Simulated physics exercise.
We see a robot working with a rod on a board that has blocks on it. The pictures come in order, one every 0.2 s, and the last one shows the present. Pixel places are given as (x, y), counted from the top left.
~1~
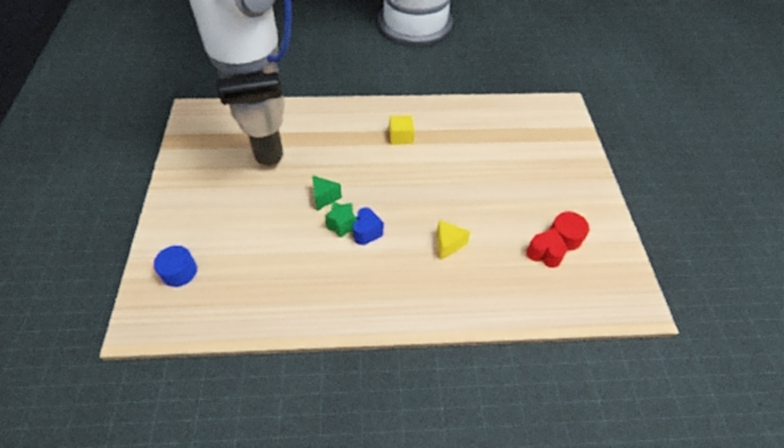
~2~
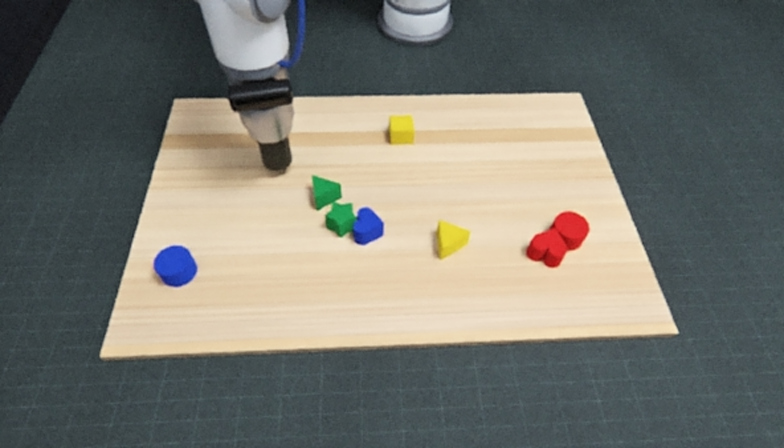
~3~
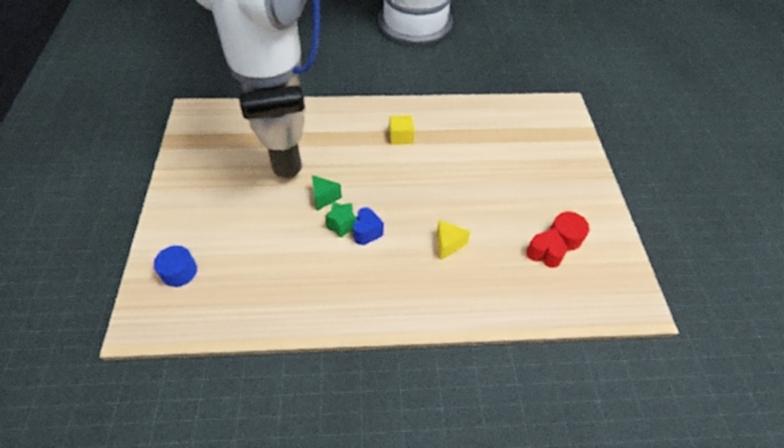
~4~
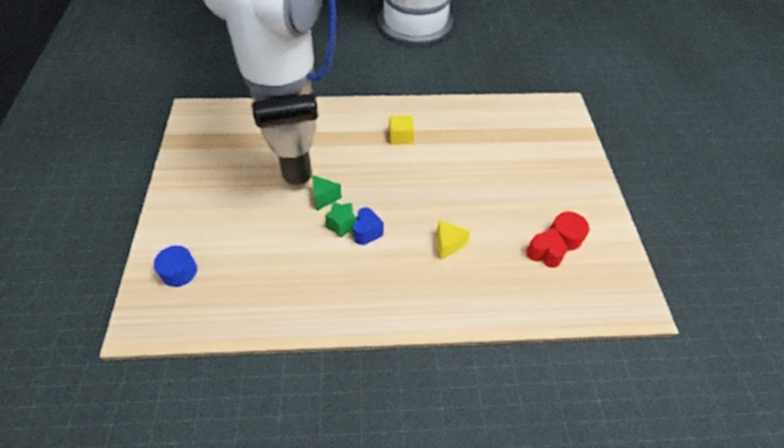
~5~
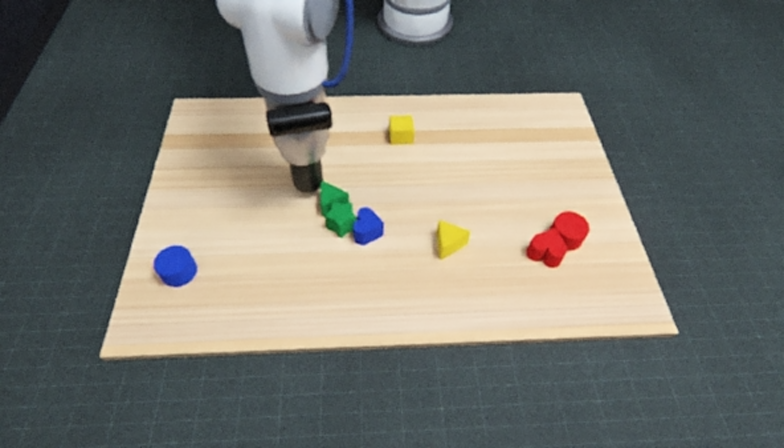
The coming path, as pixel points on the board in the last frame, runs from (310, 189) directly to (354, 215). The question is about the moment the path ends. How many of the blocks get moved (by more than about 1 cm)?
Blocks moved: Three or more.
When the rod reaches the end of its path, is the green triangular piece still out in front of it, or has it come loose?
The green triangular piece stays in front.
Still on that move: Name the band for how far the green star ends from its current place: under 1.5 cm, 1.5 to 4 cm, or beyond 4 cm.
The distance will be 1.5 to 4 cm.
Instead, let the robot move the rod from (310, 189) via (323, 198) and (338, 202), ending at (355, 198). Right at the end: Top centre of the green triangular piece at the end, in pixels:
At roughly (369, 201).
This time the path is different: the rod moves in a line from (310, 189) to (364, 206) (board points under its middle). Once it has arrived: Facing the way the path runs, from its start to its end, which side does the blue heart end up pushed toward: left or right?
Taking start-to-end as forward, the block's sideways shift goes to the right.
On the path given first. Halfway along, rod (331, 194); green triangular piece (350, 201), turned 35° clockwise; green star (343, 219); blue heart (368, 223), turned 15° anticlockwise.
At the end, rod (353, 207); green triangular piece (376, 210), turned 25° clockwise; green star (347, 227), turned 35° clockwise; blue heart (373, 233).
